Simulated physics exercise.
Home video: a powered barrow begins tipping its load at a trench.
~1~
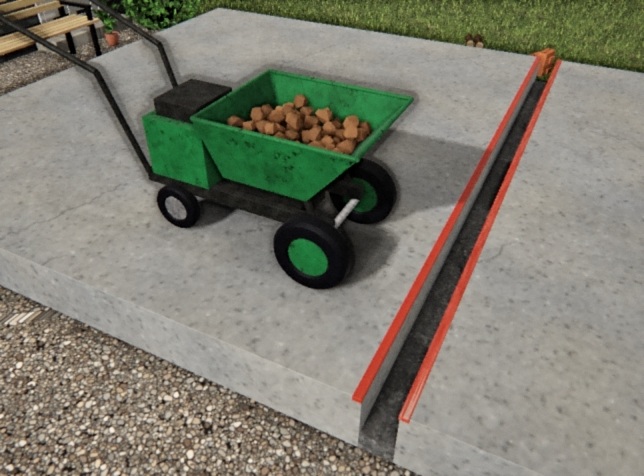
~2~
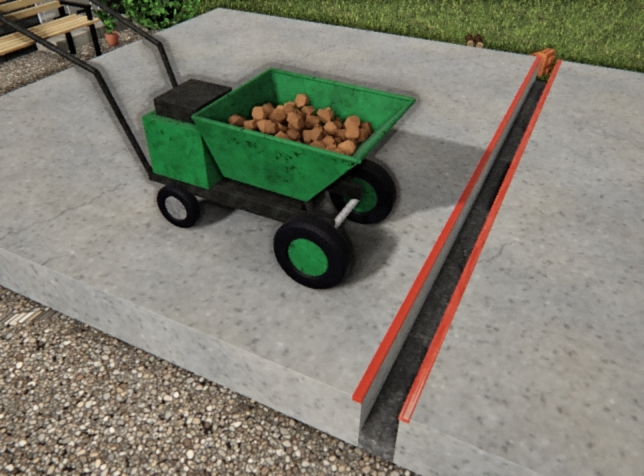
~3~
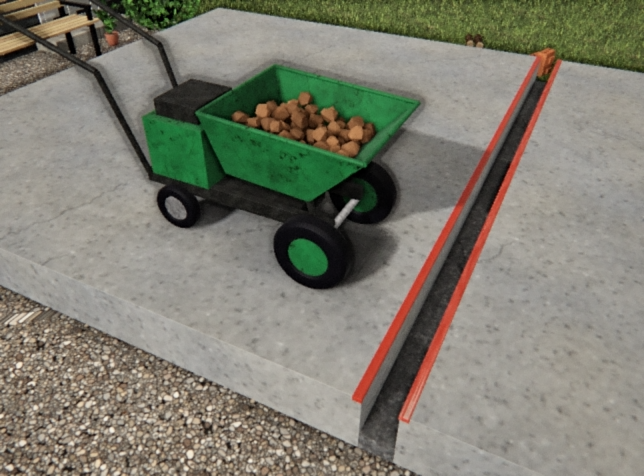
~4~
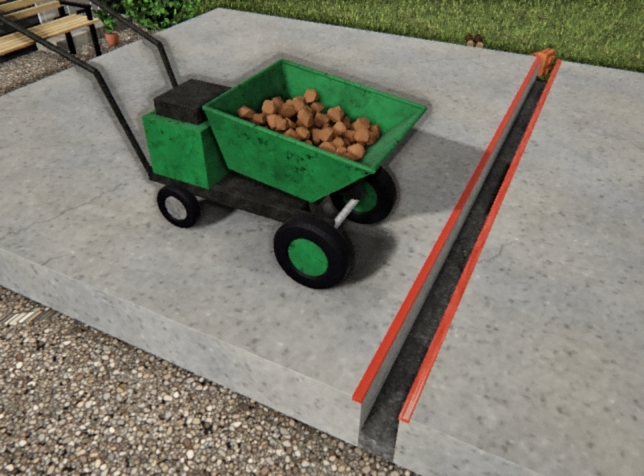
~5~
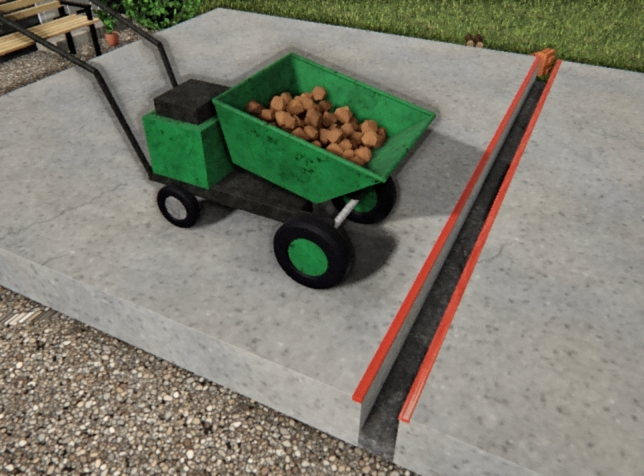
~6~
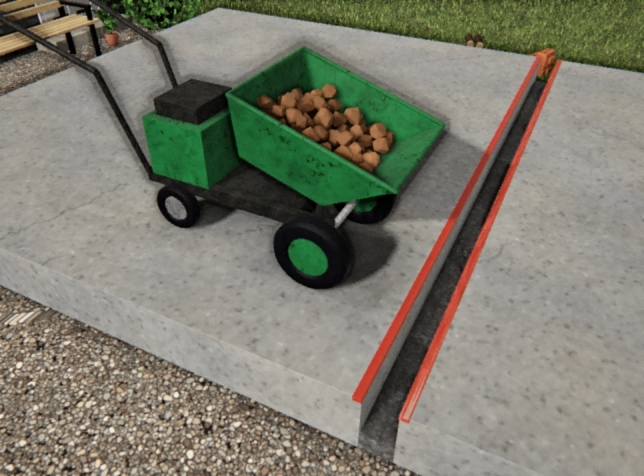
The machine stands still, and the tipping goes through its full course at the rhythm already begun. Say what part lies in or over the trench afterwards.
The trench is going to be left with below half the load.
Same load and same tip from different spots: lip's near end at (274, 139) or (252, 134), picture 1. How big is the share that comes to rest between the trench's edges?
Estimates, in order: 50 % then 30 %.
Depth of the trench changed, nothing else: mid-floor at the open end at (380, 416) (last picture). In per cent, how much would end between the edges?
Something close to 0 per cent.
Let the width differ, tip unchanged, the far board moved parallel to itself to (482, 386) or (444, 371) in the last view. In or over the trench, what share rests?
In order: Some 100 per cent, then some 50 per cent.
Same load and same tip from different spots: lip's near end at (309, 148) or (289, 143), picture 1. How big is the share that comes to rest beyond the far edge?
It comes out near 20 in a hundred for the first and near 10 in a hundred for the second.
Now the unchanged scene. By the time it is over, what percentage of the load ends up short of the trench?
Share: Near 0 %.
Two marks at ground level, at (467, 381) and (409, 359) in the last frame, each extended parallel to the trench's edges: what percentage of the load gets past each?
That's 50 per cent for the first and 80 per cent for the second.
Shortly afterwards, skip tipped steeply; the whole lot in the skip.
Next, skip tipped right over; the bulk in the skip; near a quarter beyond it; only a few falling.
Some moments later, skip tipped right over; near a quarter in the skip; only a few in or heaped over the trench; the bulk beyond it.
In the end, skip tipped right over; a little in the skip; a little in or heaped over the trench; the bulk beyond it.
